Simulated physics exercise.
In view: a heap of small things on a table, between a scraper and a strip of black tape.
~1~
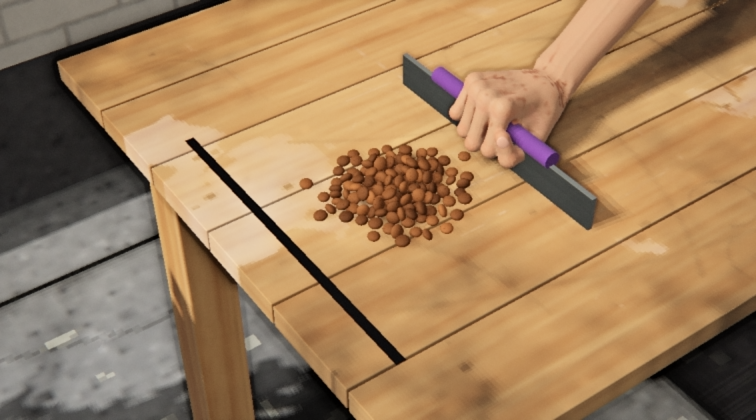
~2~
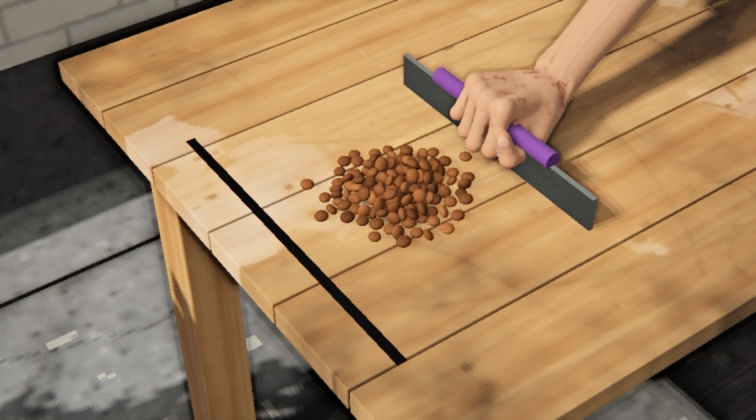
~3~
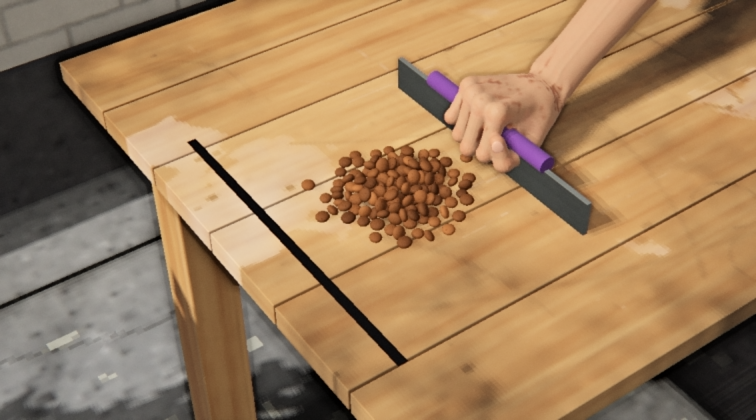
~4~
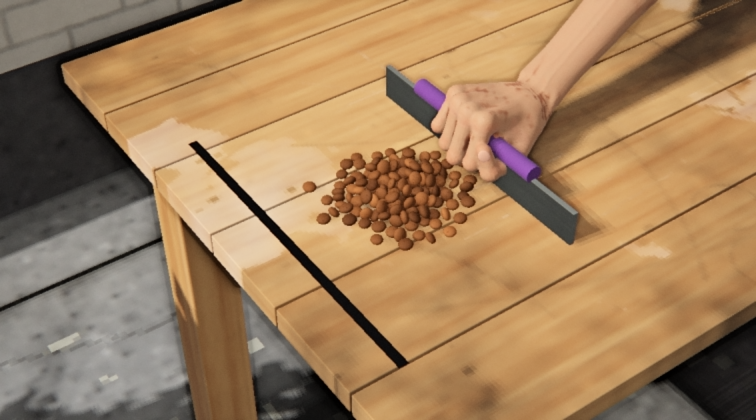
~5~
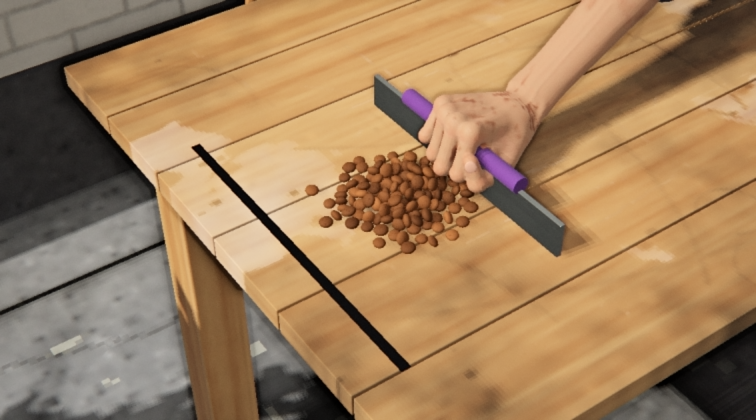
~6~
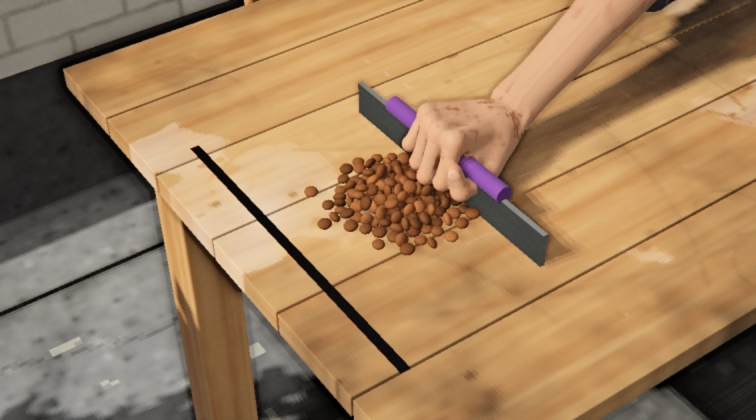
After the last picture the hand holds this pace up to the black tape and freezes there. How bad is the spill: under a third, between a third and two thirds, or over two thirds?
The part that falls is from one third to two thirds.
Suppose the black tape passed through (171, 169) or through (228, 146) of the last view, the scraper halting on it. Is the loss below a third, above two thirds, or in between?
One: Above two thirds. Two: Less than a third.
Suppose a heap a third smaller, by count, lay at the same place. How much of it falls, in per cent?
Roughly 40 in a hundred.
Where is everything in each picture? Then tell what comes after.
In the first frame, scraper (578, 202), at rest; black tape (198, 149), about a palm's width from the edge; edge at (239, 268); the heap (390, 191), bits of dog kibble.
In the second frame, scraper (579, 202), at rest.
In the third frame, scraper (573, 207); the heap (392, 192).
In the fourth frame, scraper (560, 217).
In the fifth frame, scraper (547, 228); the heap (396, 197), just a few pushed along.
In the sixth frame, scraper (530, 238); black tape (203, 156); edge at (244, 276); the heap (390, 200), roughly a quarter pushed along.
Just after the last frame, scraper still moving, near (366, 188); heap all on the table, its front near (271, 247).
A moment on, scraper stopped at the black tape; heap roughly a third over the edge.
Further on, scraper stopped at the black tape; heap roughly half over the edge.
When it is over, scraper stopped at the black tape; heap roughly half over the edge.
